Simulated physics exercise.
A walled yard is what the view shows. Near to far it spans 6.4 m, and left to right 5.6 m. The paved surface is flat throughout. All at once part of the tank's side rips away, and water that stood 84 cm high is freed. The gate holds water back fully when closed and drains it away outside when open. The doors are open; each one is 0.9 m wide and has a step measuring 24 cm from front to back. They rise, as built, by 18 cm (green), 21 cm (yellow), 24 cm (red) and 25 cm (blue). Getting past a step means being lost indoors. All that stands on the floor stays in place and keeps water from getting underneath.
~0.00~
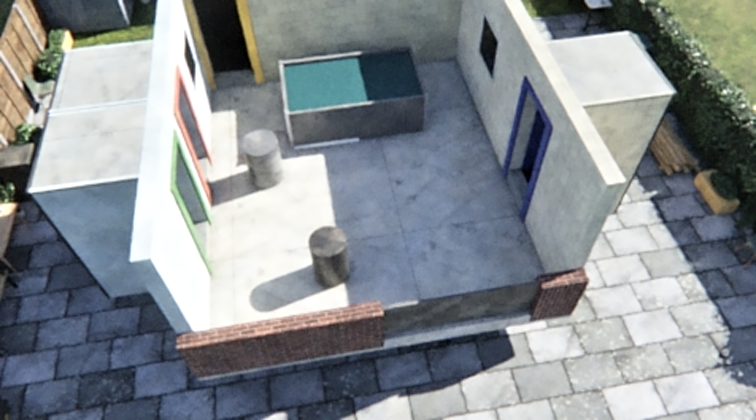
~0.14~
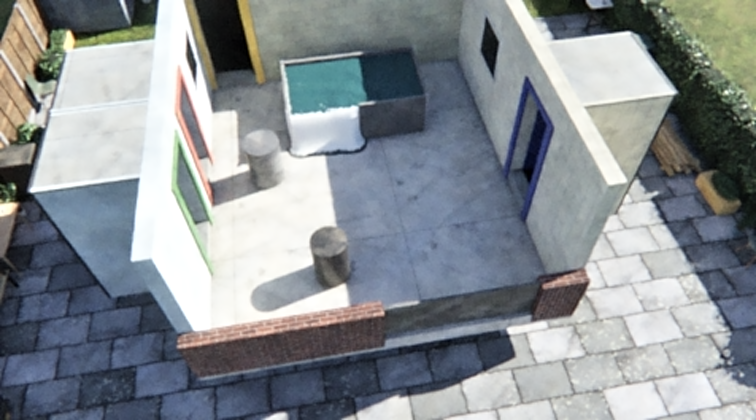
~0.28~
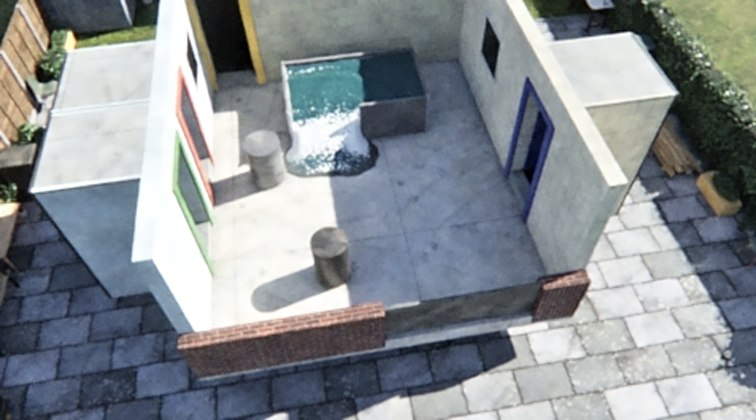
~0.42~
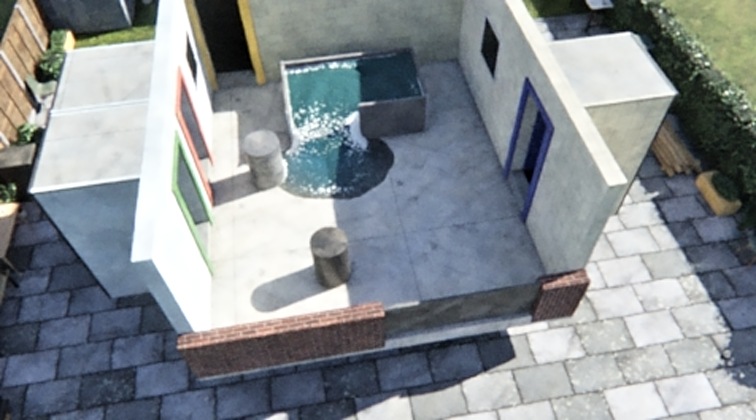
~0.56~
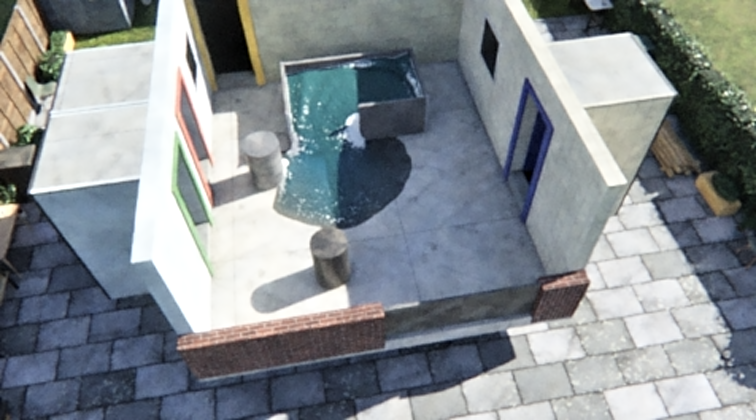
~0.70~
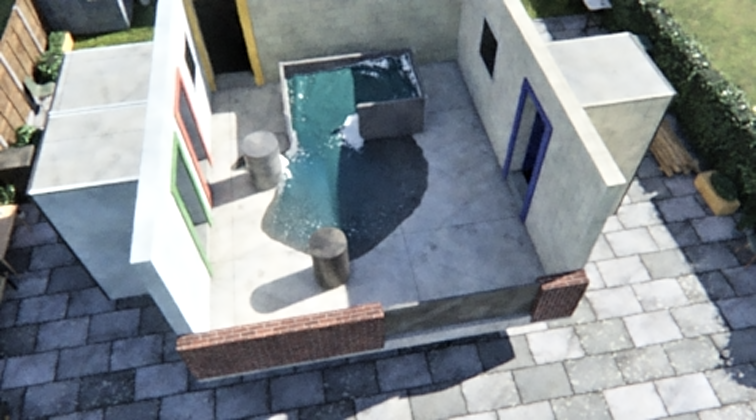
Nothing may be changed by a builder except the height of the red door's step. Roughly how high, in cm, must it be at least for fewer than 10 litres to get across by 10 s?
Roughly 5.5 cm is just enough.
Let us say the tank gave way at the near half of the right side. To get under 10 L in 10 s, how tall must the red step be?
Minimum height: Approx. 11.5 cm.
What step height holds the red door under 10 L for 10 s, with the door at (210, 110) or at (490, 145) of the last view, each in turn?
Roughly 9.5 cm for the first and 5.5 cm for the second.
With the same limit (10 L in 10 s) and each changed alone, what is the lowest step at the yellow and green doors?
About 13.5 cm at yellow and about 13.5 cm at green.
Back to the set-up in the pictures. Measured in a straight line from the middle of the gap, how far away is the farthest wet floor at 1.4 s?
It gets close to 4.6 metres out.
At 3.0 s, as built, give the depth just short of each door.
Door by door in centimetres - green 13, yellow 2, red 2, blue 2.
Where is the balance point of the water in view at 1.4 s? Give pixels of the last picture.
About (344, 156).
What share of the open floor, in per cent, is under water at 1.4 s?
Roughly 50 percent of the floor is wet.
After 1.4 s water covers 50 % of the floor, deepest (44 cm) near (311, 149); it has not reached the red door.
After 3.0 s water covers 60 % of the floor, deepest (37 cm) near (556, 298); 2 cm at the red door, 0 litres in over its 24 cm step.
After 10.0 s water covers 100 % of the floor, deepest (22 cm) near (467, 86); 6 cm at the red door, 0 litres in over its 24 cm step.
At the red door as built, the water arrived by 1.6 s and peaked near 9 cm at 4.2 s.
With a step of 4.5 cm, 17 litres would have come in within the 10 s; with 6.5 cm, 4 litres. So under 10 litres takes about 5.5 cm.
